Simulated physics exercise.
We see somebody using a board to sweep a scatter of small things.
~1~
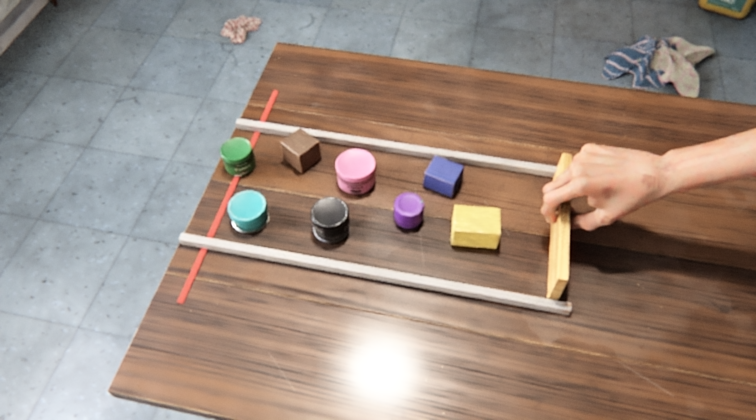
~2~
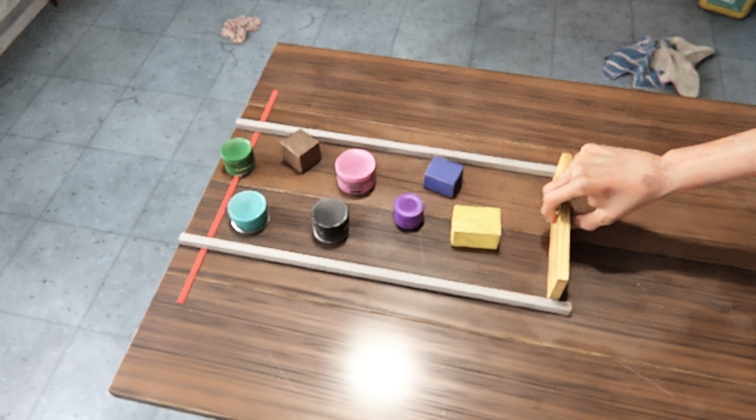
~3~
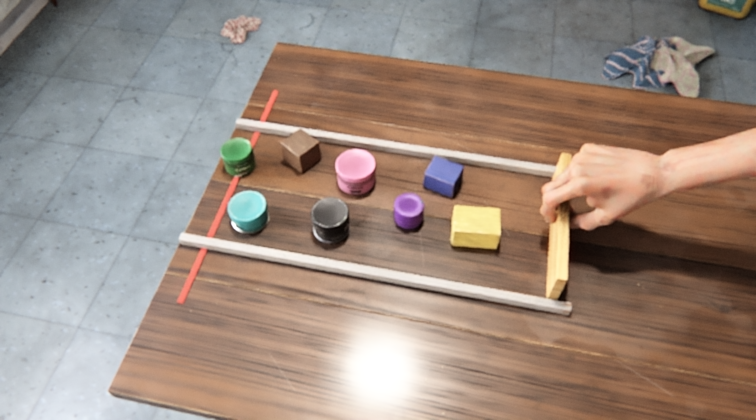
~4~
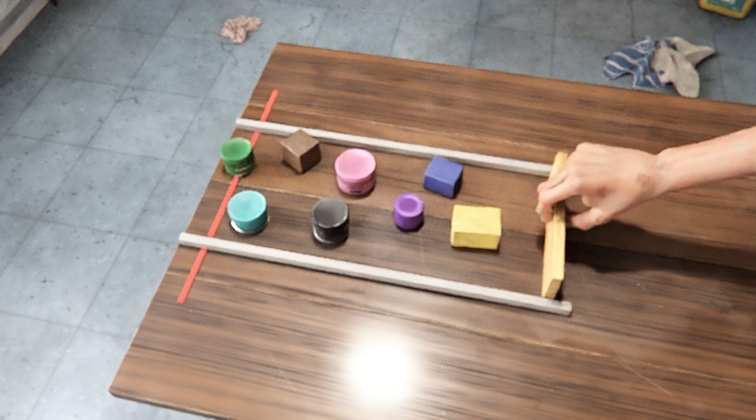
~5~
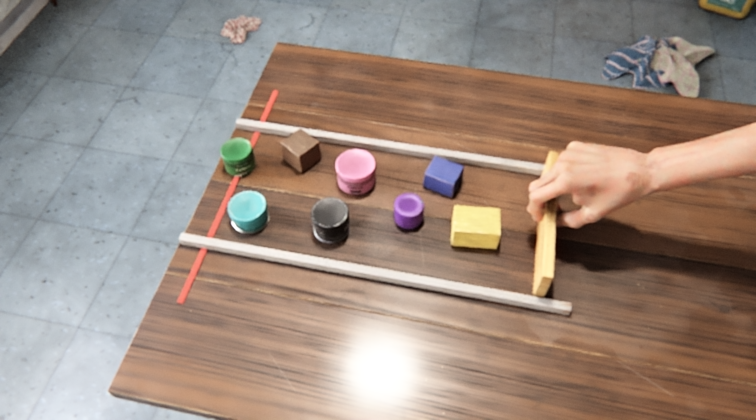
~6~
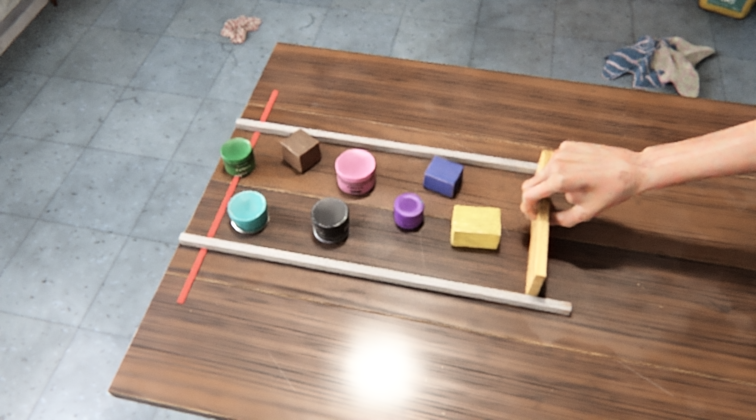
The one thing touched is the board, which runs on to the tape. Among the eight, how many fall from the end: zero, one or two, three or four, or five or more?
After that push five at the least come off the table.
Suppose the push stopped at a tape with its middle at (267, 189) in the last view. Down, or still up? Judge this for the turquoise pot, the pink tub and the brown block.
Result - the turquoise pot is safe, the pink tub is safe, the brown block is safe.
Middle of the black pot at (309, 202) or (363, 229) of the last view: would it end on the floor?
Gone; Safe.
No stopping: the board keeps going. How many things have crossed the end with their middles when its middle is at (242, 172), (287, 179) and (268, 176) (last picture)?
First 5, next 1, last 1.
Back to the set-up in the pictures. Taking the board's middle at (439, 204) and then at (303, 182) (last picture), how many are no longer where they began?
Note: First position 3; second position 8.
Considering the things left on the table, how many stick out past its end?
3 of them.
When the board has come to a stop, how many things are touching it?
It adds up to 3.
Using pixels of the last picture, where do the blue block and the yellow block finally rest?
One is at about (230, 146), the other at about (208, 181).
Soon after, none off yet; green tub at rest near (239, 157); turquoise pot at rest near (249, 212); brown block at rest near (301, 151).
In the end, the number that fall off is five or more; gone, purple lid, pink tub, brown block, turquoise pot and green tub.
